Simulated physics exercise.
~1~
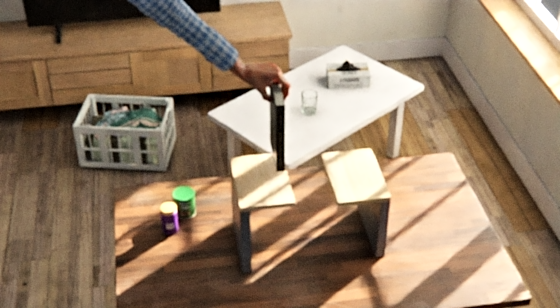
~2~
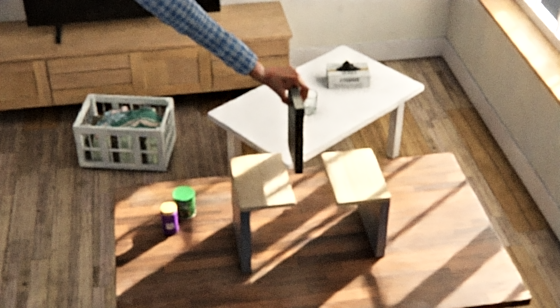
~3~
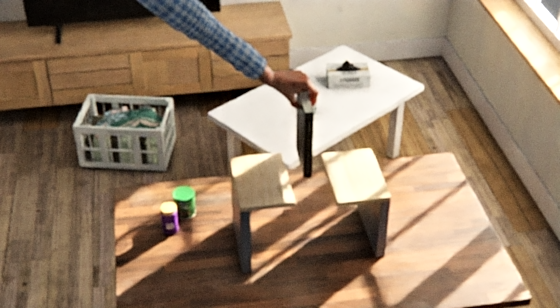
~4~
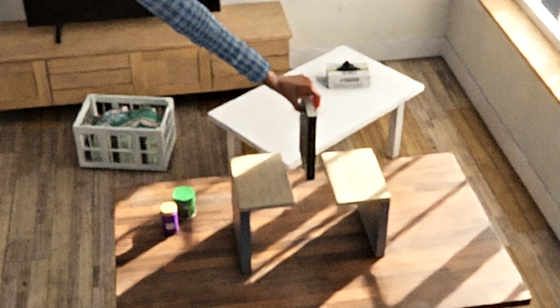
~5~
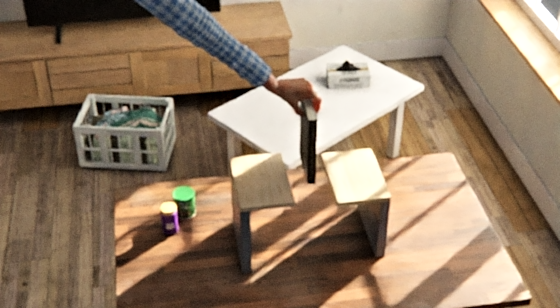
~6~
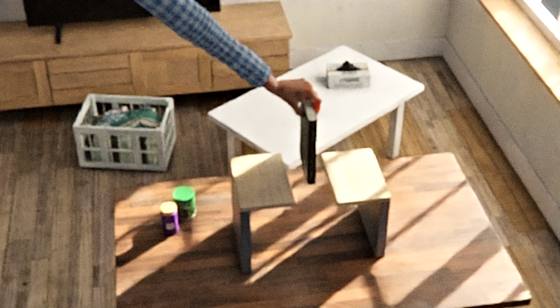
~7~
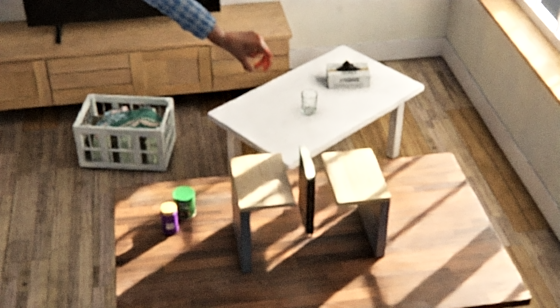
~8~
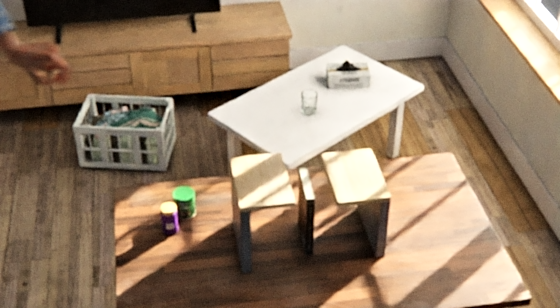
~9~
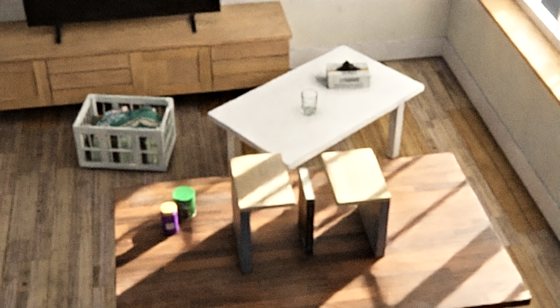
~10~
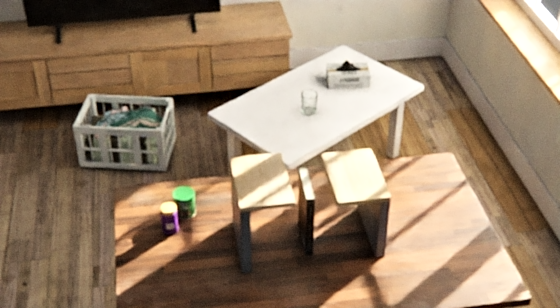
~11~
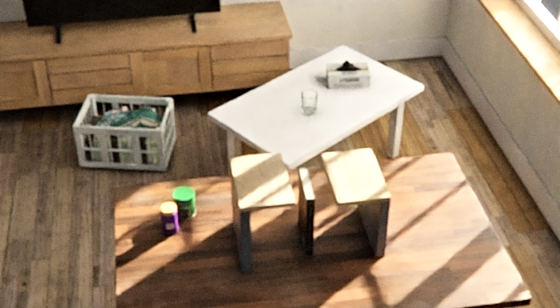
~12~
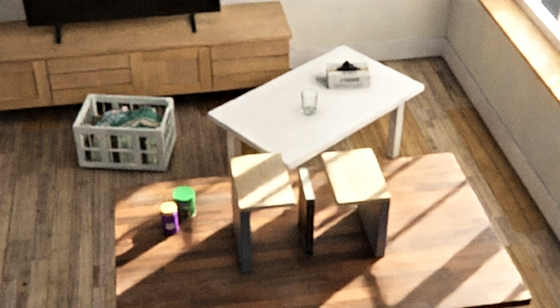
A hand held a black book upright over the gap between two small wooden stands, shifted it slightly right, then let go and drew back left as the book dropped through and came to rest standing on the table between them.
